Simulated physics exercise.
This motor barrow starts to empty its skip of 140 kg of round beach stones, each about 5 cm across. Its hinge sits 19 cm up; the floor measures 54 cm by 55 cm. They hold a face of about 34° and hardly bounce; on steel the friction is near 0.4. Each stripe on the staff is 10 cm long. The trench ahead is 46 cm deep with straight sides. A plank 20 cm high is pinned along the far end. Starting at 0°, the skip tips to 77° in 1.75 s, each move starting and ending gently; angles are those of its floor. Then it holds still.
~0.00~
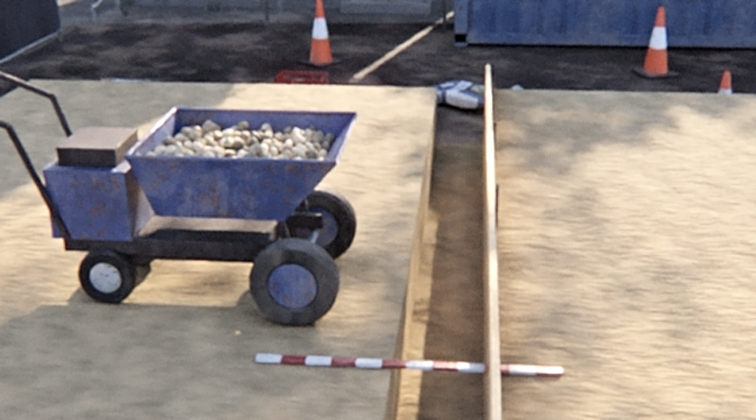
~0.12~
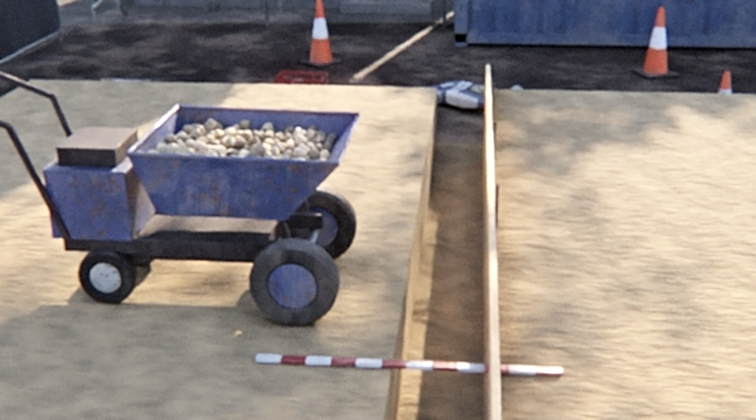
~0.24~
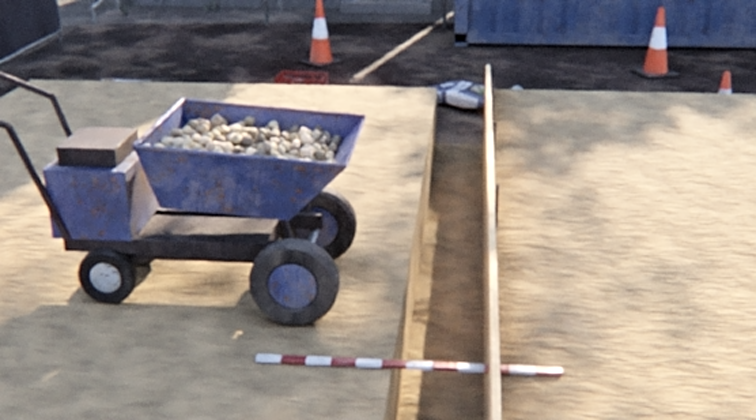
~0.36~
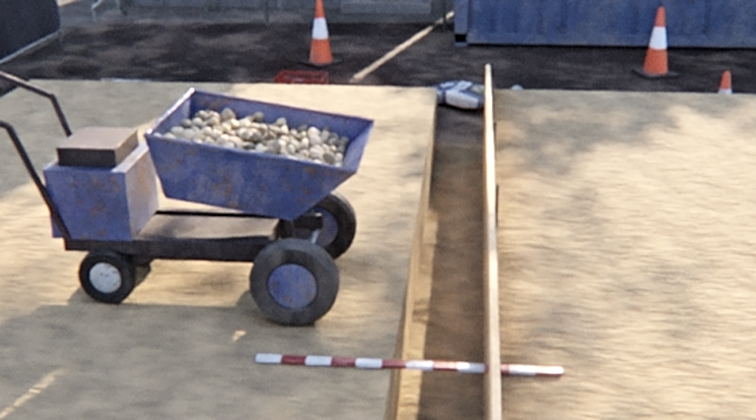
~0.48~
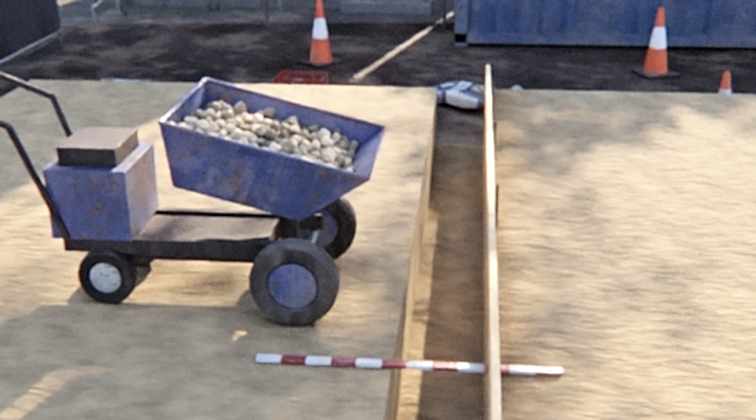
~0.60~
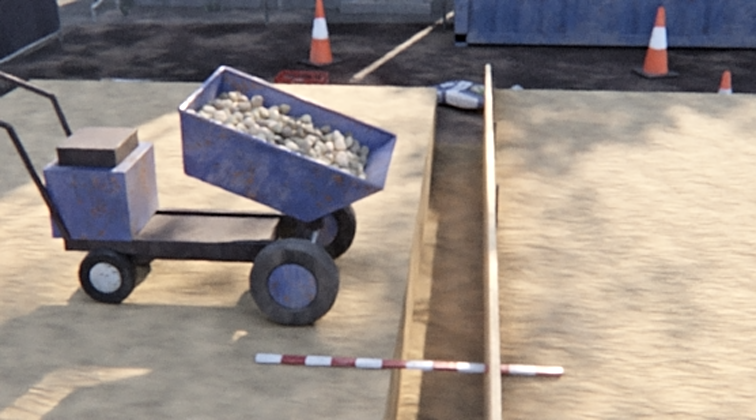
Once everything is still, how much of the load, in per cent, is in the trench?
Close to 97 in a hundred.
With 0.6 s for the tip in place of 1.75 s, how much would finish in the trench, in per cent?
In that case some 80 per cent.
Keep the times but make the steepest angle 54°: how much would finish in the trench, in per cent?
It would be near 70 per cent.
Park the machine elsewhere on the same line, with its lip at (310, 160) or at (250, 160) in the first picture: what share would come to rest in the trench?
About 100 and 75 per cent.
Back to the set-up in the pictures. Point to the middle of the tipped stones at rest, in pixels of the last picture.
Their middle is at about (449, 368).
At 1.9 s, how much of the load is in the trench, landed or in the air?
Some 80 per cent.
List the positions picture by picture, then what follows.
The skip is at 0°, its lip at (337, 163); the top of the load is at (224, 136), in the first picture.
Lip at (339, 164), floor tilted 1°, highest stones at (226, 134); the stones move at 0.2 m/s on average, in the second picture.
The skip is at 4°, its lip at (346, 167); the top of the load is at (221, 128); the stones move at 0.3 m/s on average, in the third picture.
Lip at (356, 172), floor tilted 8°, highest stones at (211, 123); the stones move at 0.4 m/s on average, in the fourth picture.
Lip at (369, 179), floor tilted 14°, highest stones at (217, 114); the stones move at 0.5 m/s on average, in the fifth picture.
The skip is at 21°, its lip at (383, 189); the top of the load is at (233, 103); the stones move at 0.5 m/s on average, in the sixth picture.
After 1.3 s the floor is at 65°; 94 % in the skip, 6 % in the trench; the foremost stones are at (475, 275).
After 1.9 s the floor is at 77°; 18 % in the skip, 80 % in the trench, 3 % past the trench; the foremost stones are at (568, 303).
After 2.2 s the floor is at 77°; 1 % in the skip, 96 % in the trench, 3 % past the trench; the foremost stones are at (590, 309).
After 4.2 s the floor is at 77°; 0 % in the skip, 97 % in the trench, 3 % past the trench; the foremost stones are at (590, 309).
